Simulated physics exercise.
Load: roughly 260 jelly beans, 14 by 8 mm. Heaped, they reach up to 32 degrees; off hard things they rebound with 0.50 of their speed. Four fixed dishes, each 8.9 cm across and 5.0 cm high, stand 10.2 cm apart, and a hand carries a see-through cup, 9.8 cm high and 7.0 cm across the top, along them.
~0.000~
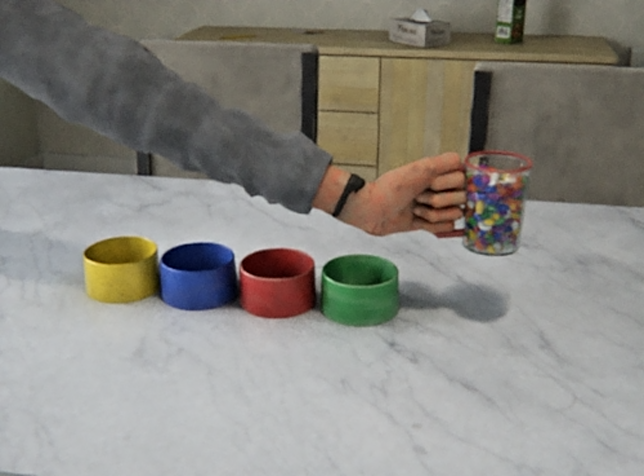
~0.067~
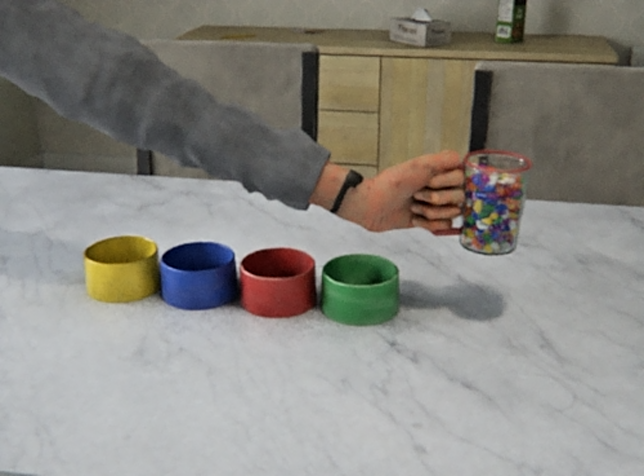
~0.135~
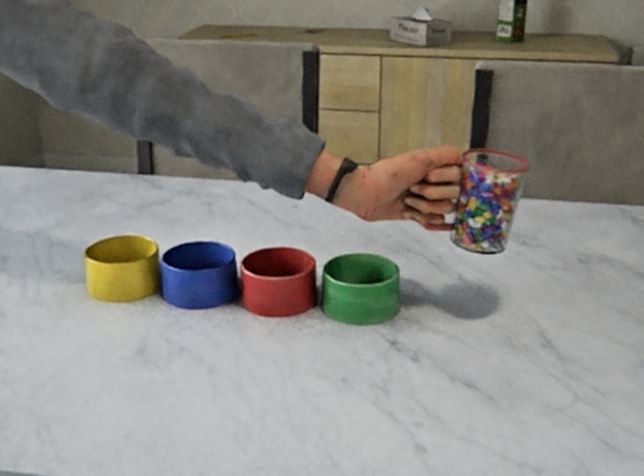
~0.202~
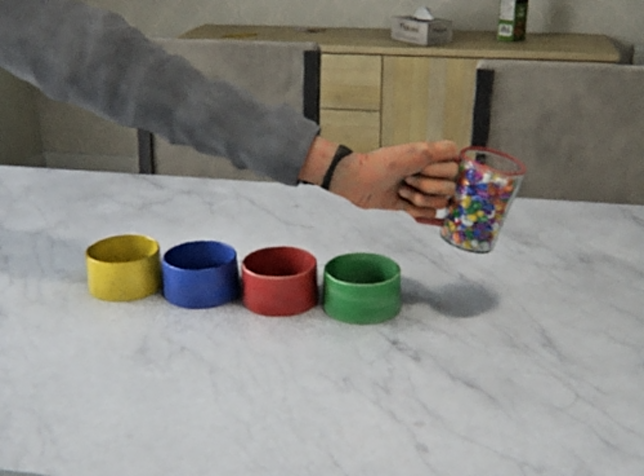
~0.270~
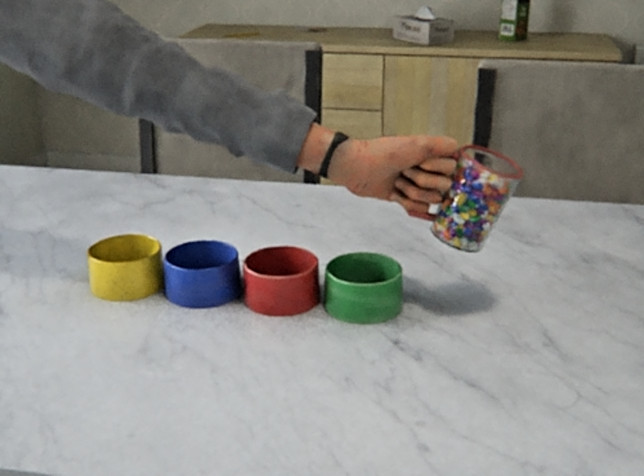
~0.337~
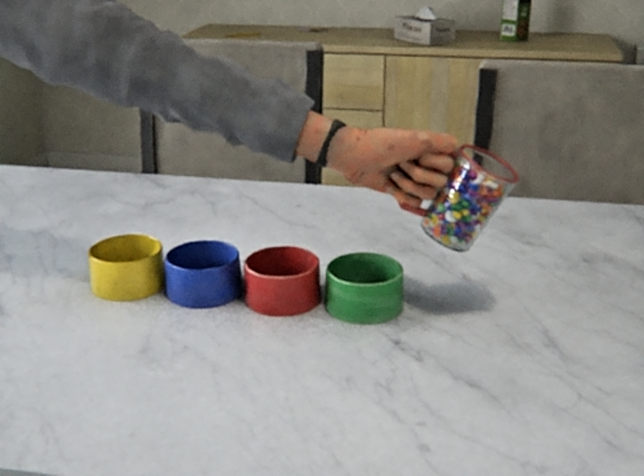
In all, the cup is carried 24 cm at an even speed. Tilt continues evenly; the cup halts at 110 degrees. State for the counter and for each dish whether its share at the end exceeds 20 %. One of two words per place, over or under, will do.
At the end, red: It will collect a share of a fifth or less; blue: It will collect a share of a fifth or less; green: It will collect a share beyond a fifth; yellow: It will collect a share of a fifth or less; counter: It will collect a share beyond a fifth.
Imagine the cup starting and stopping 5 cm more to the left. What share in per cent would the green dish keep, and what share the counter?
In that case, green: 60; counter: 10.
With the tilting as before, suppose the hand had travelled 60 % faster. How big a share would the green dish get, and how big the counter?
The shares would then be green 90 and counter 10.
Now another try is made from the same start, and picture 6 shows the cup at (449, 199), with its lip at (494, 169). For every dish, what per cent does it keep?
It'd finish with red at 0, blue at 0, green at 90 and yellow at 0.
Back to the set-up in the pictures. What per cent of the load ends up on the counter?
35 %.
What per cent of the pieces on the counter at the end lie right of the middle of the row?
About 100 %.
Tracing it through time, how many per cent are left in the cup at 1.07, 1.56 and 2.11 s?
Going in order, it reads 95, then 35, and finally 10 per cent.
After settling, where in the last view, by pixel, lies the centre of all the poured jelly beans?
When it all comes to rest, the middle is near (376, 297).
After 1.07 s, tilt 94 degrees; cup holds 95 %.
After 1.56 s, tilt 110 degrees; cup holds 35 %, green 25 %.
Then, at 2.11 s, tilt 110 degrees; cup holds 10 %, green 55 %.
By 3.0 s all is still; red 0 %, blue 0 %, green 65 %, yellow 0 %, counter 35 %.
